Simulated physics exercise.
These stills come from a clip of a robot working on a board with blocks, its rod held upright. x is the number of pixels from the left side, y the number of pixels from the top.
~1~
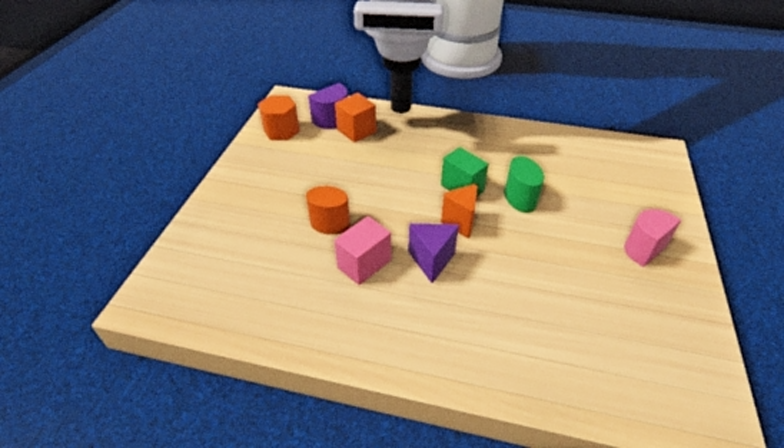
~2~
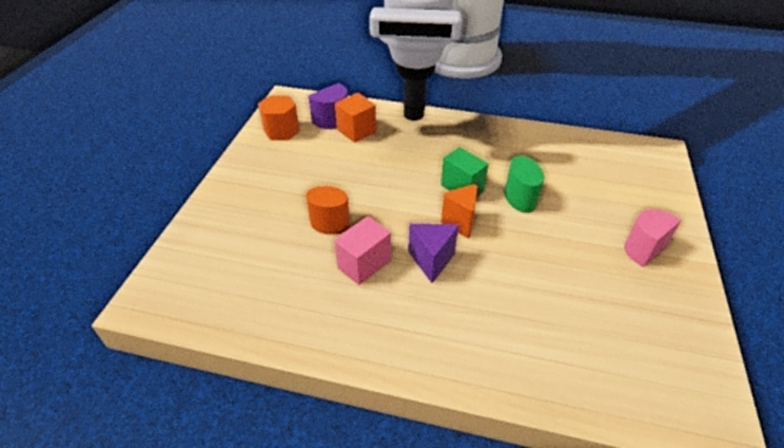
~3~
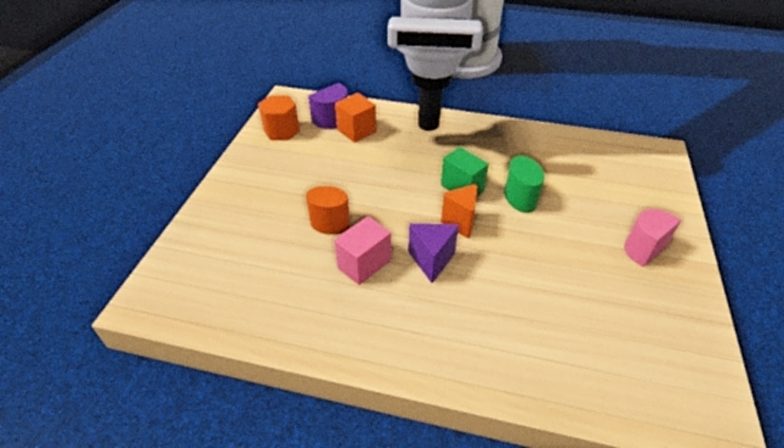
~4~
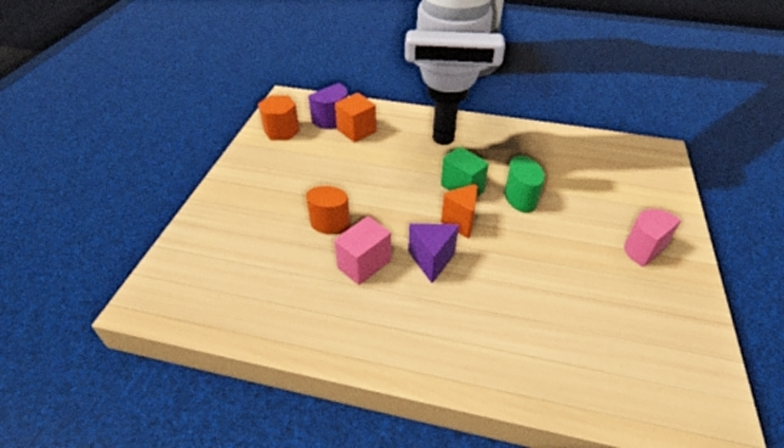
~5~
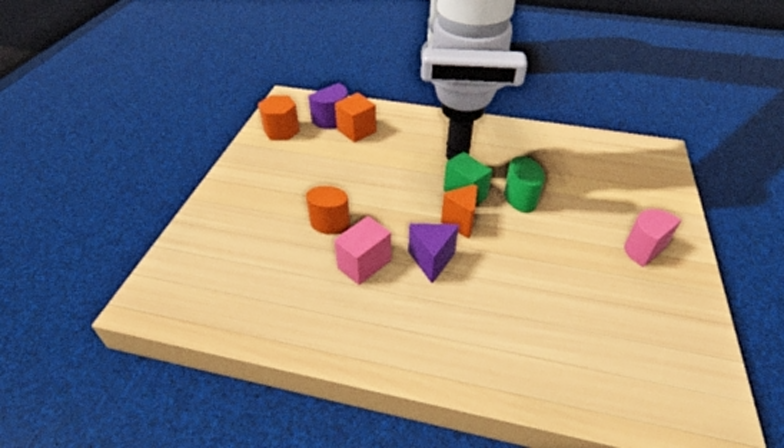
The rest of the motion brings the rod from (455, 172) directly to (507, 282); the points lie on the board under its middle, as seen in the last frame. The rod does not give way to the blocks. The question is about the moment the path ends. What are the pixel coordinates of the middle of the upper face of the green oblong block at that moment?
By then it is at (550, 248).
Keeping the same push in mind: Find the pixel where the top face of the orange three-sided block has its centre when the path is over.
Its top middle is near (464, 212).
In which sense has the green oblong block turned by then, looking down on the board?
Viewed from above, counterclockwise.
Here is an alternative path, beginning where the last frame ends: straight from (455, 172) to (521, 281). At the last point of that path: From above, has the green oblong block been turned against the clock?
Final answer: No.
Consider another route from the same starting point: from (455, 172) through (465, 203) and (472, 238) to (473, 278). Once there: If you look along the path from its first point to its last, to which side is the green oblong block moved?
Off to the left side.
The first path, step by step. One third of the way, rod at (472, 190); orange three-sided block at (464, 206), turned 60° clockwise; green oblong block at (494, 199).
Two thirds of the way, rod at (490, 227); orange three-sided block at (464, 212), turned 90° clockwise; green oblong block at (525, 230), turned 15° anticlockwise.
At the end, rod at (510, 268); purple three-sided block in place; orange three-sided block at (464, 212), turned 95° clockwise; green oblong block at (550, 248), turned 55° anticlockwise.
